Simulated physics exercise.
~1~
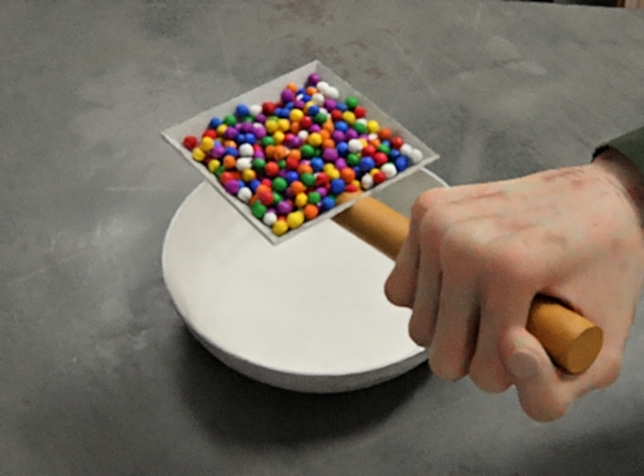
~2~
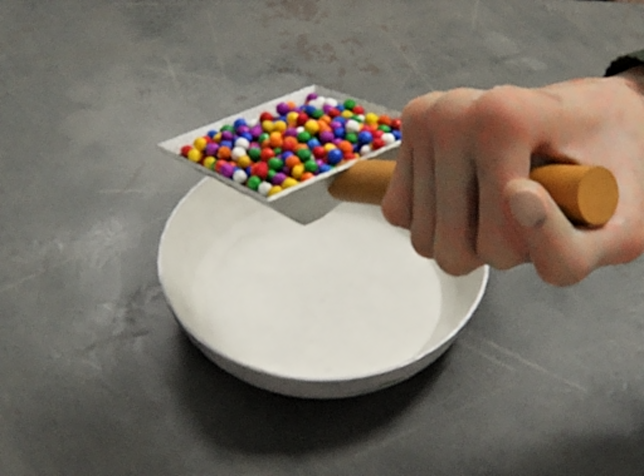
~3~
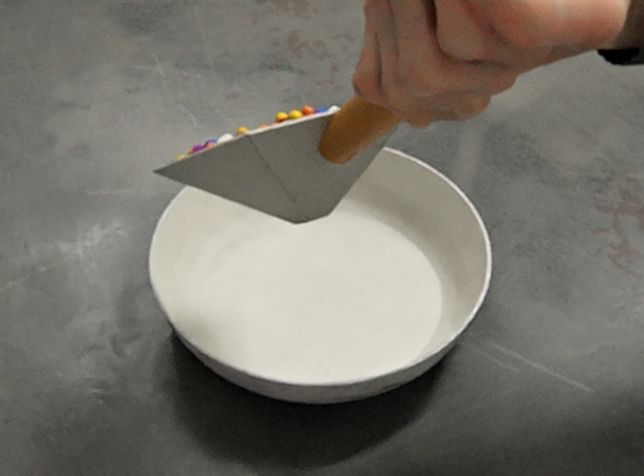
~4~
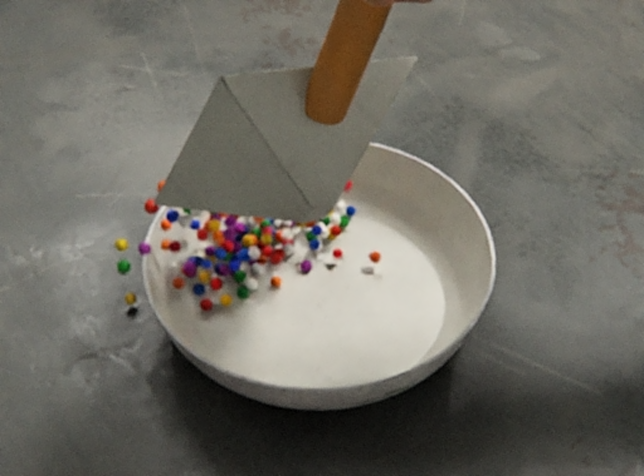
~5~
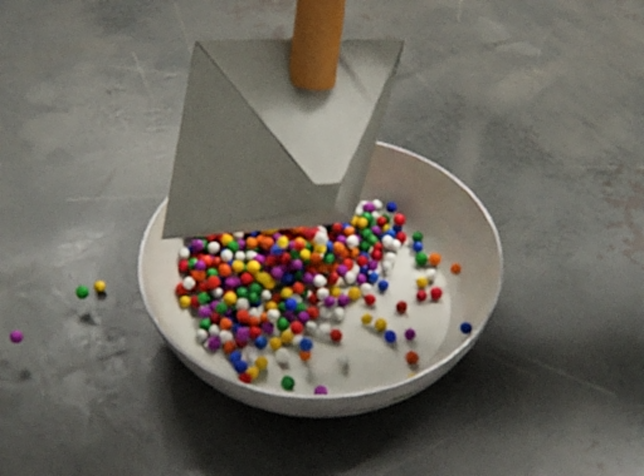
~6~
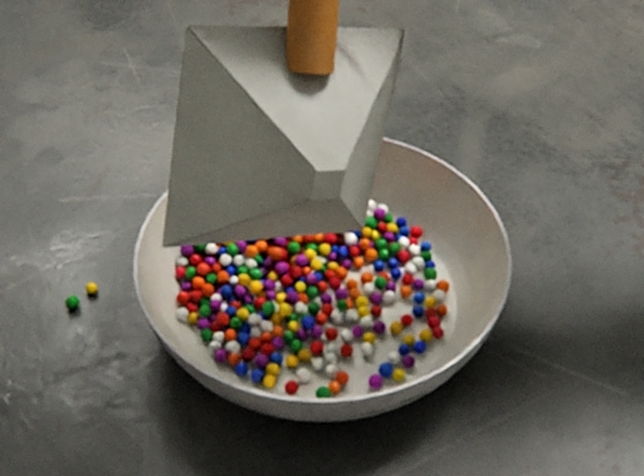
A hand at the right grips the wooden handle of a grey metal scoop heaped with small multicoloured beads, held above a shallow white dish on a dark grey, scuffed surface, seen from above at an angle. The hand tips the scoop steadily, raising its underside into view and hiding most of the beads. The beads then spill over the lower edge in a cluster, scattering into the left of the dish, while a few fall outside. As the scoop turns upright, they spread across the dish. It ends with the beads settled there and two lying on the surface at left.
